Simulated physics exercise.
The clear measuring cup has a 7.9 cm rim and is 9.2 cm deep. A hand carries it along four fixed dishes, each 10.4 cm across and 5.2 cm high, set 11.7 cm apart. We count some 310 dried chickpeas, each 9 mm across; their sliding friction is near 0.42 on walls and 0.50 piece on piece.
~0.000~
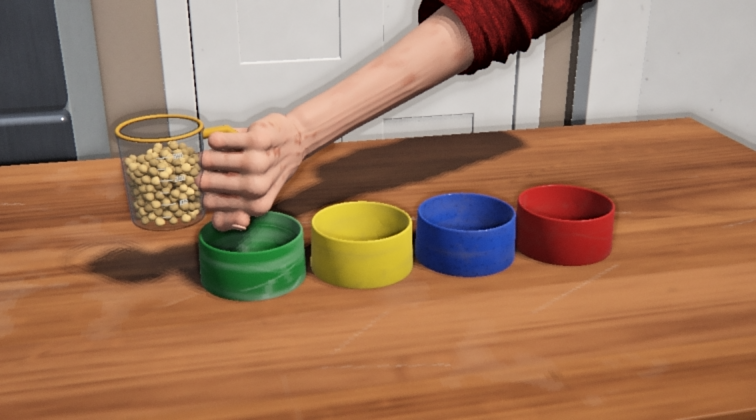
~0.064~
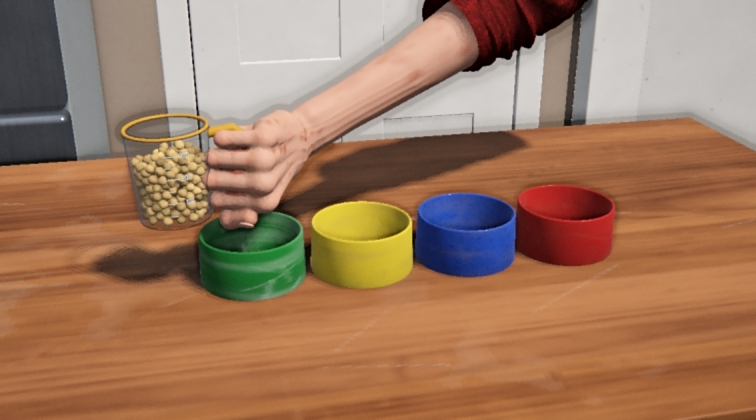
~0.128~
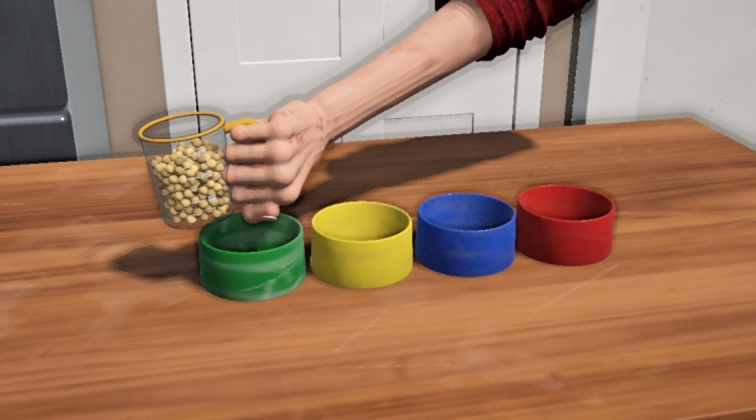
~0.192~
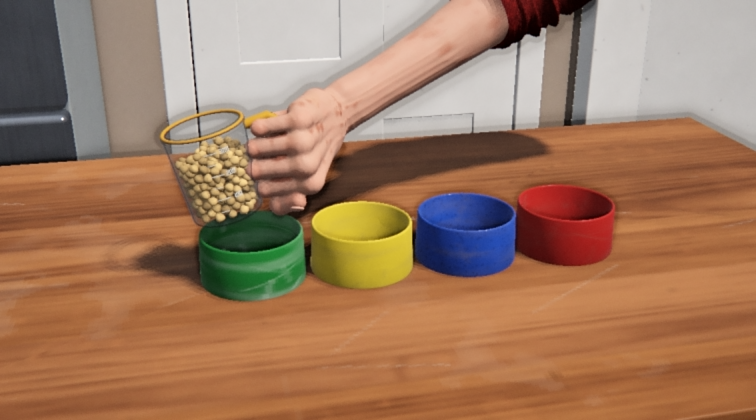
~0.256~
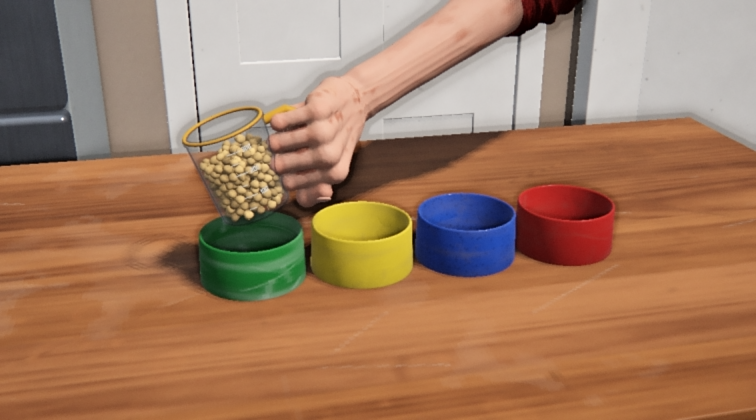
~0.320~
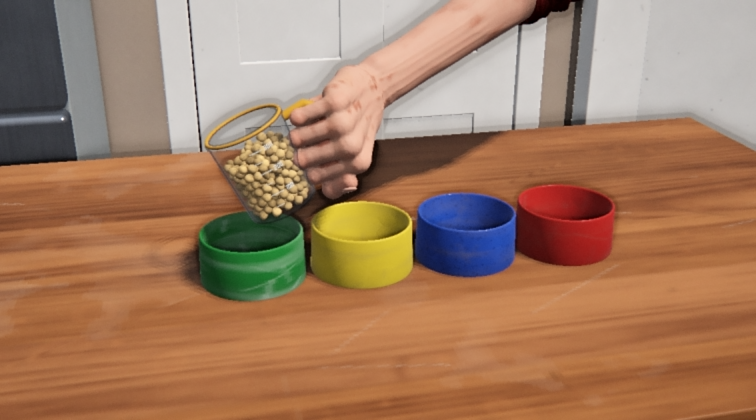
A hand moved a clear measuring cup of dried chickpeas to the right above a green dish, gradually tilting it, while the yellow, blue and red dishes beside it stayed still on the wooden table.
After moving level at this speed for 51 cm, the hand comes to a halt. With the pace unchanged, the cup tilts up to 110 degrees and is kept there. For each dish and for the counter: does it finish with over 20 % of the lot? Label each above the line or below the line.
Red: Above the line; blue: Below the line; green: Below the line; yellow: Below the line; counter: Below the line.
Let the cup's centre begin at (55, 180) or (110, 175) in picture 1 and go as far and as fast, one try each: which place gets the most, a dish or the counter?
First try: Blue; second try: Red.
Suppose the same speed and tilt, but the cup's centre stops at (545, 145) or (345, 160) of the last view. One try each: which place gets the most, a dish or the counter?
Most lands at blue on the first run and at green on the second.
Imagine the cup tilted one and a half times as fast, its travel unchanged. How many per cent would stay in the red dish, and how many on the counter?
Result - red dish: 40; counter: 10.
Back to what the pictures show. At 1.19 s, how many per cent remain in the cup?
About 95 per cent.
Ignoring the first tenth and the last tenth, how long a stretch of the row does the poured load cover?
I'd put it near 6 cm.
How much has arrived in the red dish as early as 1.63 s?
About 45 percent.
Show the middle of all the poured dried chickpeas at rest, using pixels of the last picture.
About (569, 226).
After 0.84 s, tilt 70 degrees; cup holds 100 %.
Then, at 1.19 s, tilt 101 degrees; cup holds 95 %, blue 5 %.
After 1.63 s, tilt 110 degrees; cup holds 50 %, red 45 %, blue 5 %.
At rest (2.9 s), red 95 %, blue 5 %, green 0 %, yellow 0 %, counter 0 %.
